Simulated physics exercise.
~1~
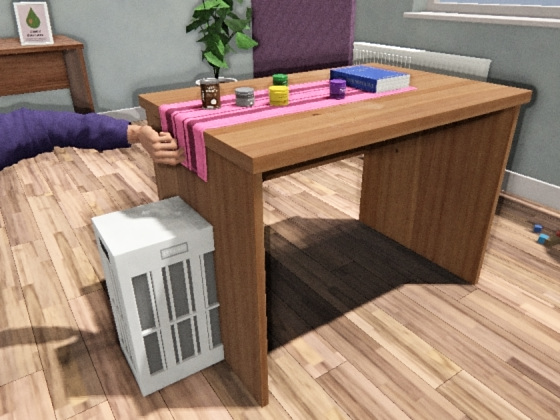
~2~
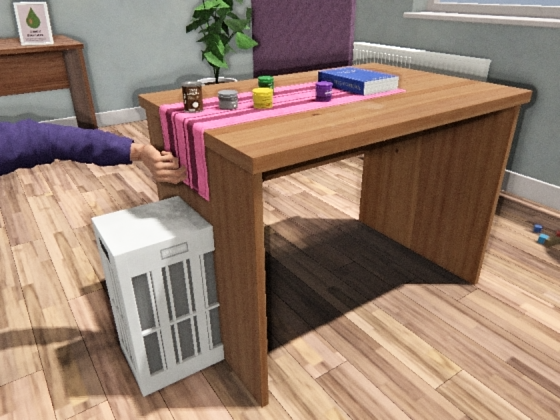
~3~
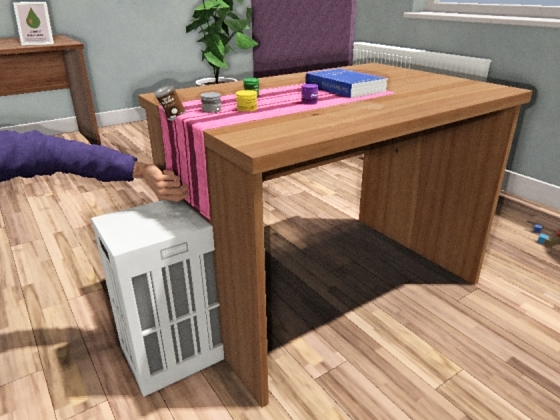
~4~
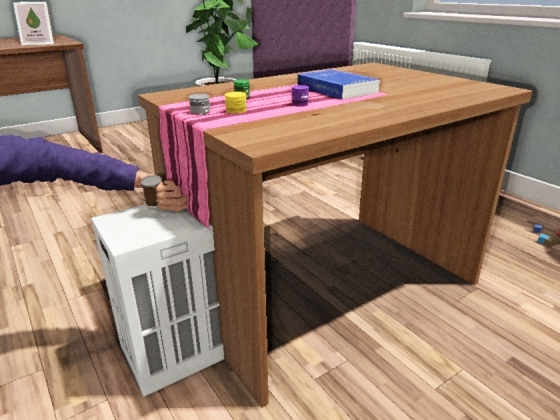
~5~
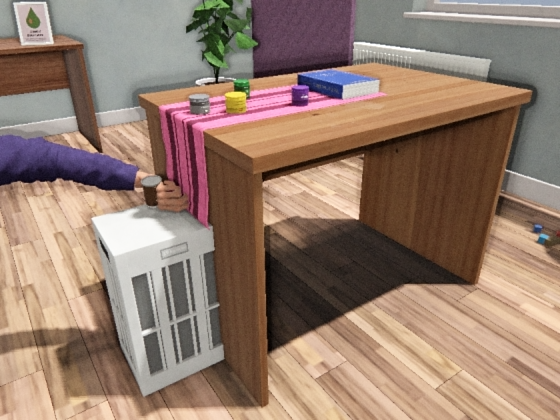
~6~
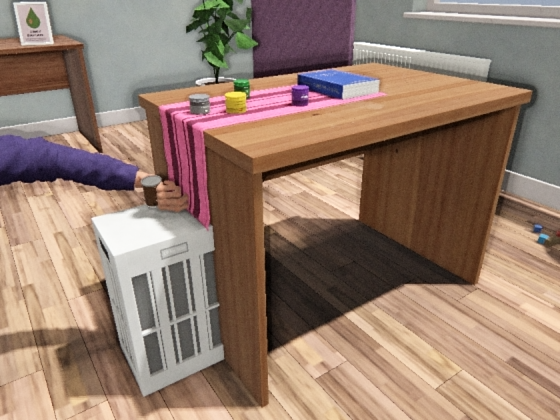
Pink scarf sliding left as a hand pulls, carrying pots and book along, one brown can tipping off and stopping upside down.
